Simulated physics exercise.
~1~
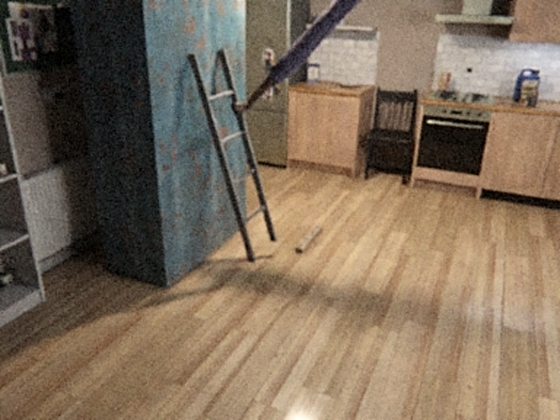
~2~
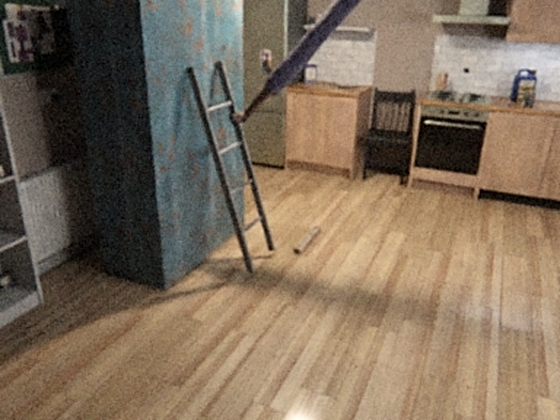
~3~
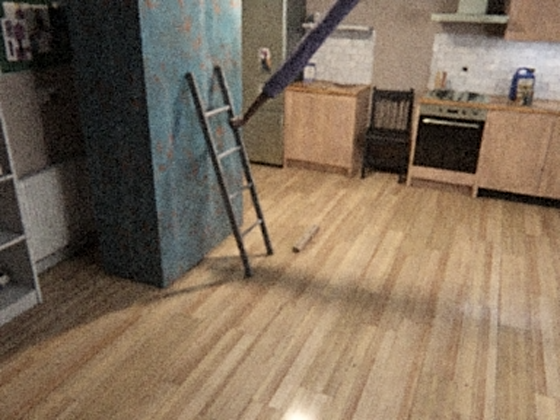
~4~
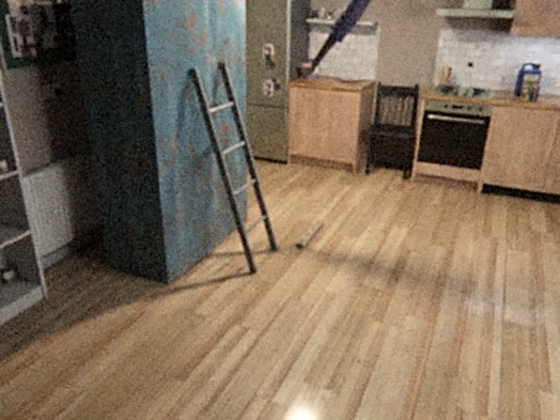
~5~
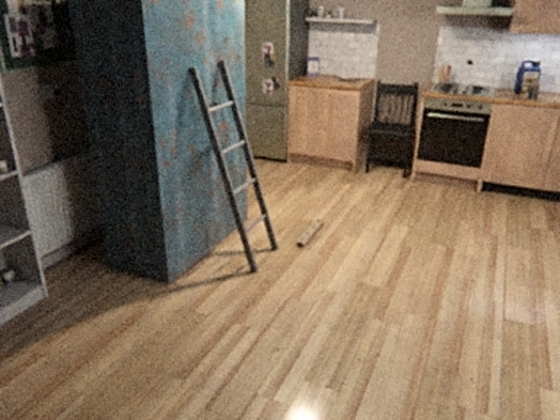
The clip opens on a room with a pale wooden floor, where a grey ladder leans at a slant against a tall, blue, weathered cabinet, with kitchen units behind. An arm in a dark purple sleeve reaches in from the top and holds the ladder near its upper part. The hand guides it slightly downward into its leaning position, while a short batten lies still on the floor just beyond its feet. Then the hand lets go and draws back toward the top, leaving the view. The ladder stays leaning in the same place, with the batten unmoved.
